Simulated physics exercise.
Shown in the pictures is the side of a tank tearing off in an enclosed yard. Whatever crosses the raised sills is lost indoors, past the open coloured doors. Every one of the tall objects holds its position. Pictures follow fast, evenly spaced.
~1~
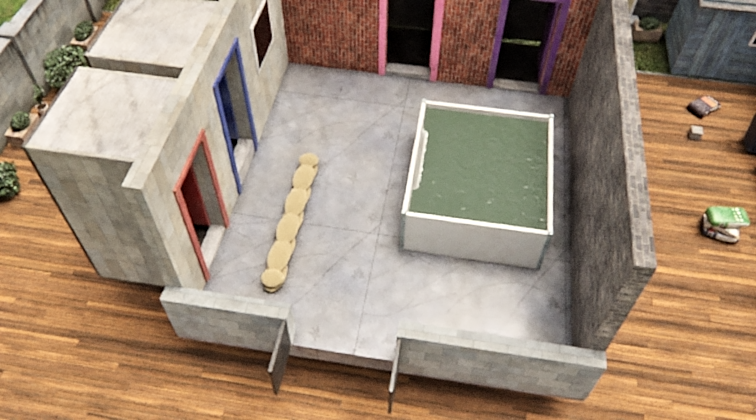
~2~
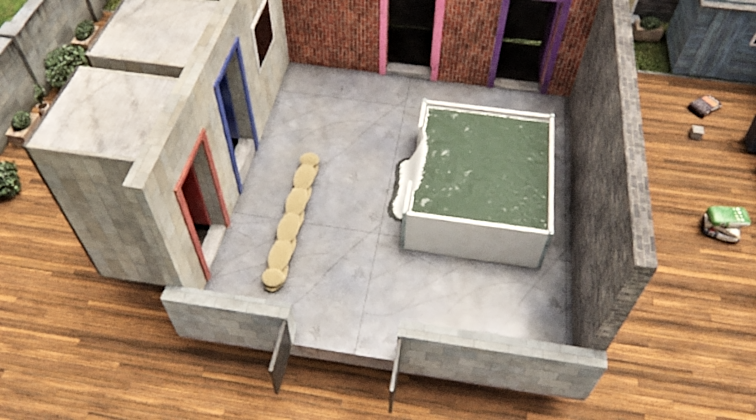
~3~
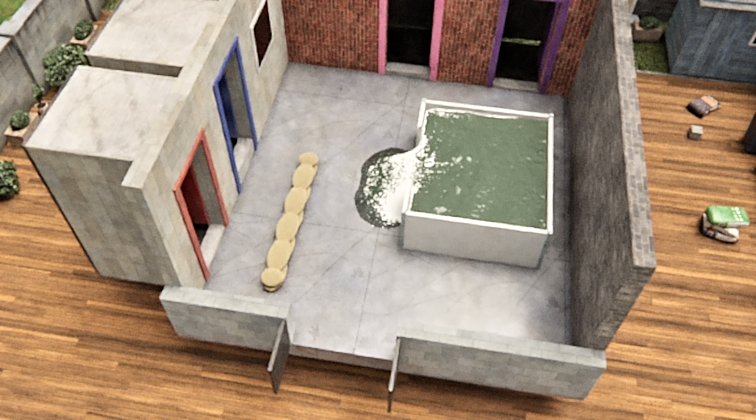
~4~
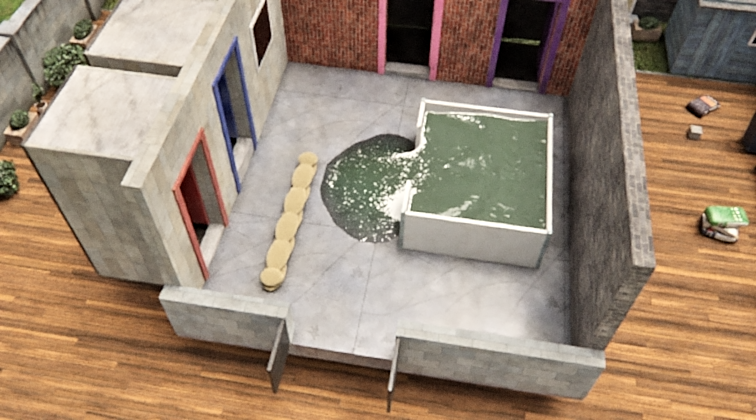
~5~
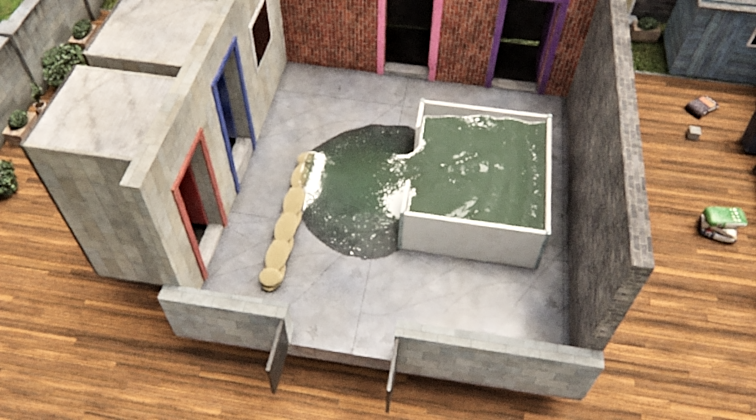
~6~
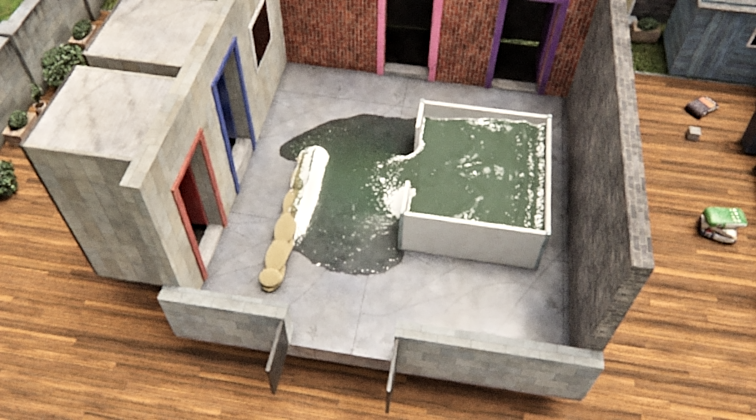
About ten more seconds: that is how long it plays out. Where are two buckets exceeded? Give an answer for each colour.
Outcome: The blue door will be at or under the cap. The pink door will be at or under the cap. The purple door will be over the cap. The red door will be over the cap.
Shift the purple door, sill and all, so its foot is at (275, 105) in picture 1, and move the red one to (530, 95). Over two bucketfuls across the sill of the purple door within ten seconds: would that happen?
Here the purple door exceeds it.
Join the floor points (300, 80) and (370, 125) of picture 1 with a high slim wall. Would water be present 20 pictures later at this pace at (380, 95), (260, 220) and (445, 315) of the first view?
Taking the three spots in turn, they are inundated, inundated and unwetted.
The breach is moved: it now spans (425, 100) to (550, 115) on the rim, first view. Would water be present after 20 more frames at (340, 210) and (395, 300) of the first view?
Note: Point one unreached; point two unreached.
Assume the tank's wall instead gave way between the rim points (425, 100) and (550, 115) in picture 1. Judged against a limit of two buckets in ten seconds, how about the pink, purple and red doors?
I reckon the pink gets too much, the purple gets too much too, and the red gets too much.
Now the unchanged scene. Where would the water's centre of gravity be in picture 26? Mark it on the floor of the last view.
The water centres close to (386, 185).
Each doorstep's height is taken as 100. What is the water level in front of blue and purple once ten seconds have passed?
About 30 and 260 %.
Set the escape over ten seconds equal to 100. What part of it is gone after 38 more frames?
It should be close to 60 percent by then.
A moment on, water covers 45 % of the floor; the blue door wet at the sill, nothing in, the pink door not reached, the purple door not reached, the red door not reached.
Next, water covers 50 % of the floor; the blue door wet at the sill, nothing in, the pink door wet at the sill, nothing in, the purple door not reached, the red door under two buckets in.
Then, water covers 70 % of the floor; the blue door wet at the sill, nothing in, the pink door wet at the sill, nothing in, the purple door wet at the sill, nothing in, the red door under two buckets in.
Later, water covers 85 % of the floor; the blue door wet at the sill, nothing in, the pink door wet at the sill, nothing in, the purple door under two buckets in, the red door over two buckets in.
In the end, water covers 95 % of the floor; the blue door wet at the sill, nothing in, the pink door wet at the sill, nothing in, the purple door far over two buckets in, the red door far over two buckets in.
